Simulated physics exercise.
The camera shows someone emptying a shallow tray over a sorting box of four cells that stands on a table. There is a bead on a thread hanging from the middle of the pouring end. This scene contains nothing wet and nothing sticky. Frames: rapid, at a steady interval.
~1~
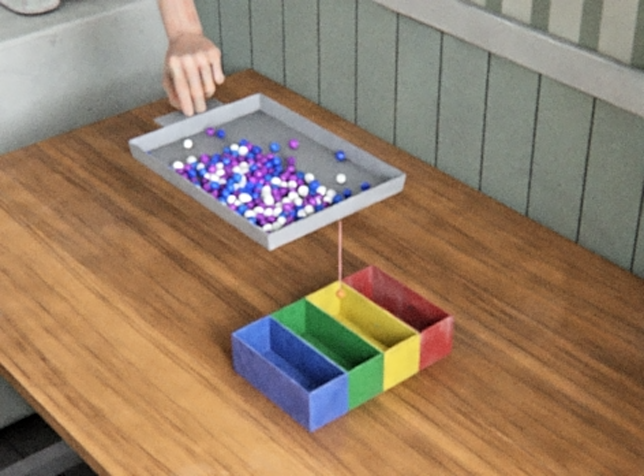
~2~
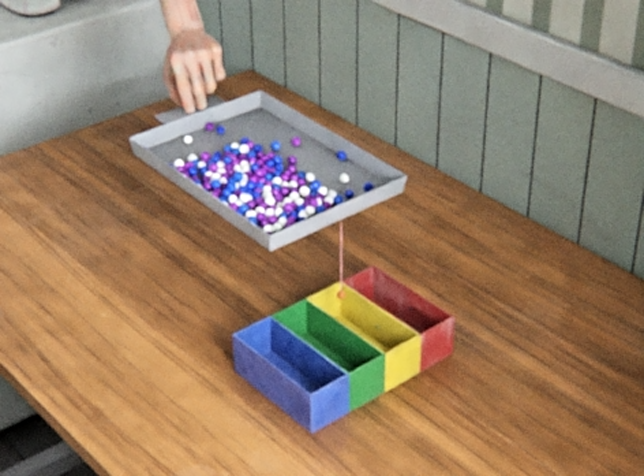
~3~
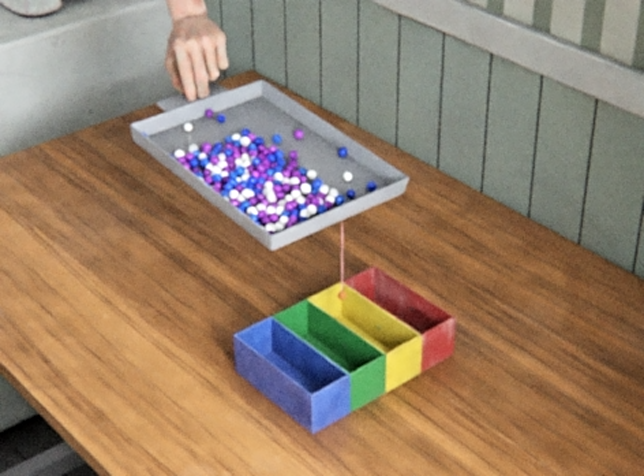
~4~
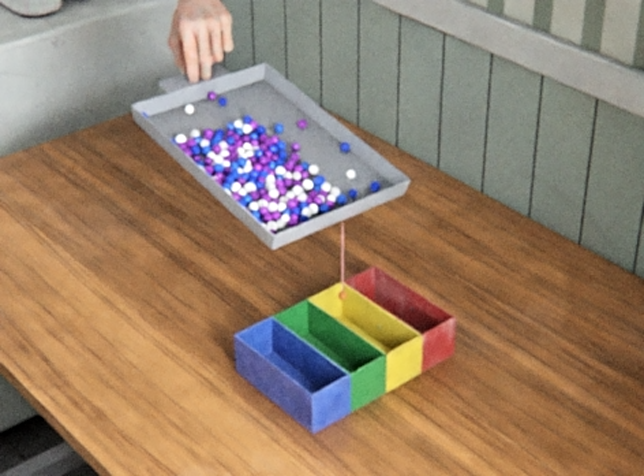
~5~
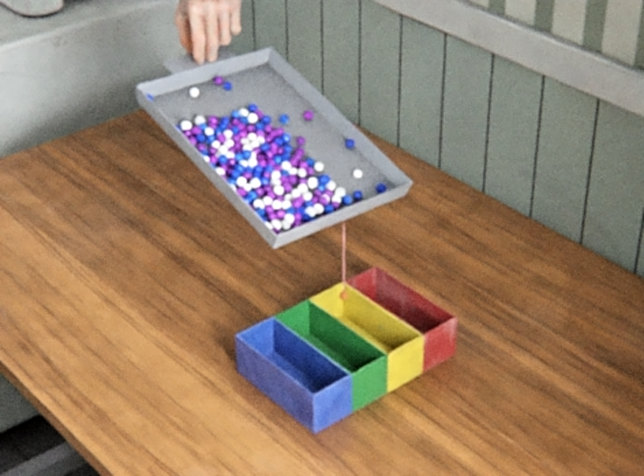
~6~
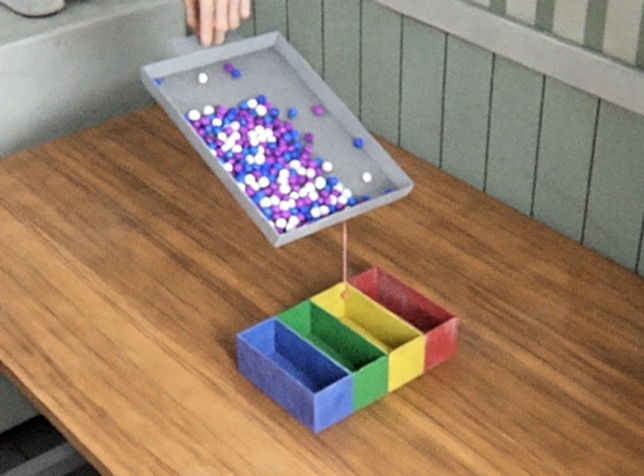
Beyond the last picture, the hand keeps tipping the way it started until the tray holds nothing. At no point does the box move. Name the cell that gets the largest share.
Red.
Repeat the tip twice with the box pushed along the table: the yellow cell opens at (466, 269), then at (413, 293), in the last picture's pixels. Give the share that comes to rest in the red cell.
It would be near 0 per cent first and near 10 per cent second.
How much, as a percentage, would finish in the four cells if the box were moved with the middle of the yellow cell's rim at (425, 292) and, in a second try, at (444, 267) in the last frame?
First some 90, then 60 per cent.
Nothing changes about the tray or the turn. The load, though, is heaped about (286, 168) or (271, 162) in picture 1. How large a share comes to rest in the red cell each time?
In order, roughly 30 % and 30 %.
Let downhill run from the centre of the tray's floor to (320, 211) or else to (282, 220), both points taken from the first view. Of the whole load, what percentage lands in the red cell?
Case one 20 %; case two 0 %.
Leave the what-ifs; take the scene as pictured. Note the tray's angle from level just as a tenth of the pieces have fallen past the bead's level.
It is at around 80 degrees by then.
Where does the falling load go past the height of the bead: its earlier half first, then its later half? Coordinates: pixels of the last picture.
First part (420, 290), rest (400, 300).
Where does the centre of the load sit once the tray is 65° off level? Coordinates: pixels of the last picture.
In the last view, the load is centred near (348, 192).
Soon, tray tipped steeply; nearly all on the tray; a stray few falling or outside the box.
A while on, tray tipped past a quarter turn; about a quarter on the tray; about a quarter in the red cell; a small part in the yellow cell; a small part in the green cell; a stray few in the blue cell; about a third falling or outside the box.
Towards the end, tray tipped past a quarter turn; about a third in the red cell; about a quarter in the yellow cell; a small part in the green cell; a stray few in the blue cell; about a third falling or outside the box.
Finally, tray tipped past a quarter turn; about a third in the red cell; about a quarter in the yellow cell; a small part in the green cell; a stray few in the blue cell; about a third outside the box.
